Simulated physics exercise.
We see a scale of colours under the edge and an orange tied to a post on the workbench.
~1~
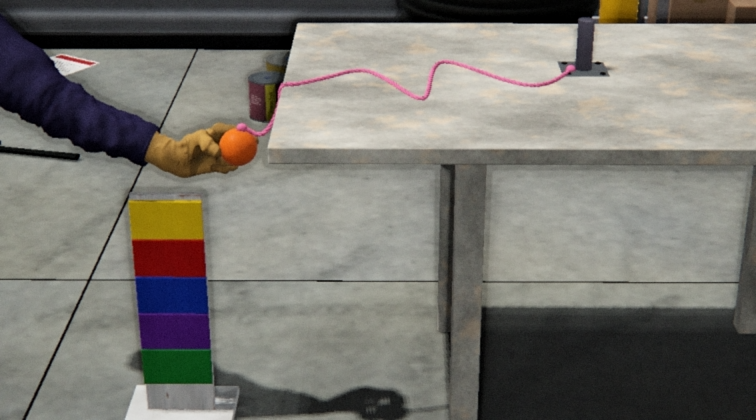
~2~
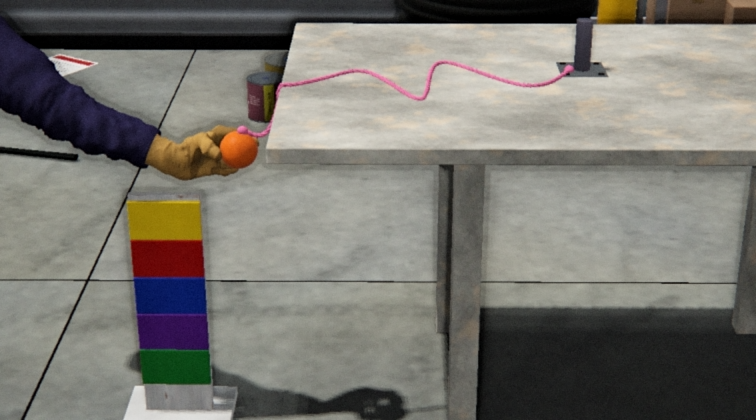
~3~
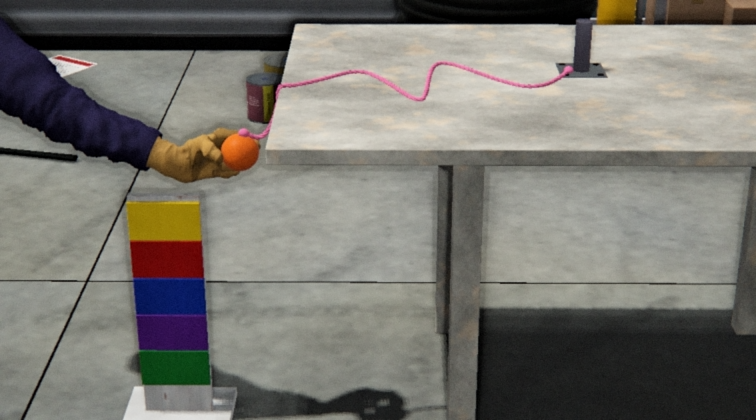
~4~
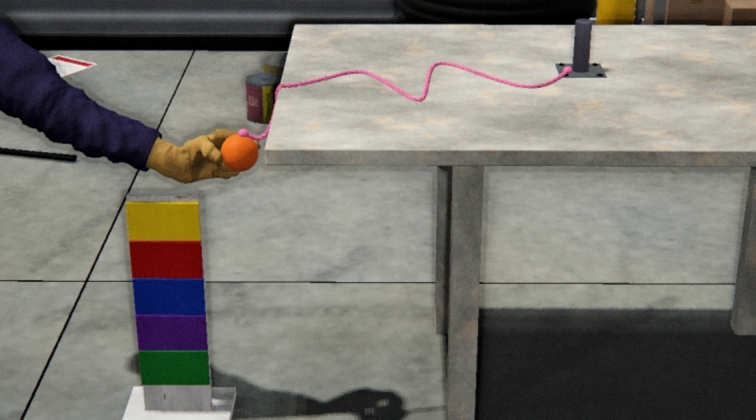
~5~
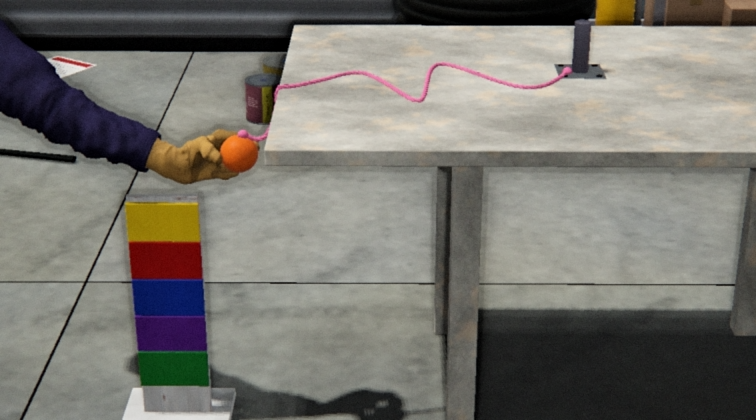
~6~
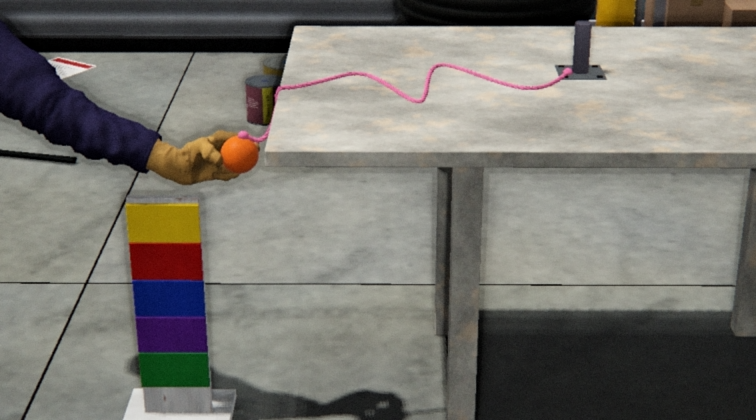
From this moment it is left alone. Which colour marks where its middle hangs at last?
Green.
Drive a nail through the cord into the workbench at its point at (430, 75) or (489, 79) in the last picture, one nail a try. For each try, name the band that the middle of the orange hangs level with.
Blue, then purple.
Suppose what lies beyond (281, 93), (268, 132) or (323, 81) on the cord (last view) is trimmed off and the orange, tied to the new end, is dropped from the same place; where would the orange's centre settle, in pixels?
Try by try, the places come out as (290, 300), (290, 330) and (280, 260).
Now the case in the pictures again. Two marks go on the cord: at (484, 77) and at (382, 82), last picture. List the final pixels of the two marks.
(442, 77) and (284, 168), approximately.
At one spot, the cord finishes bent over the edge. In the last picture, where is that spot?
It is around (424, 98).
Soon after, orange near (255, 363); level with green.
After that, orange near (310, 349); level with green.
And then, orange near (281, 360); level with green.
In the end, orange near (292, 359); level with green. The cord holds its middle at green.
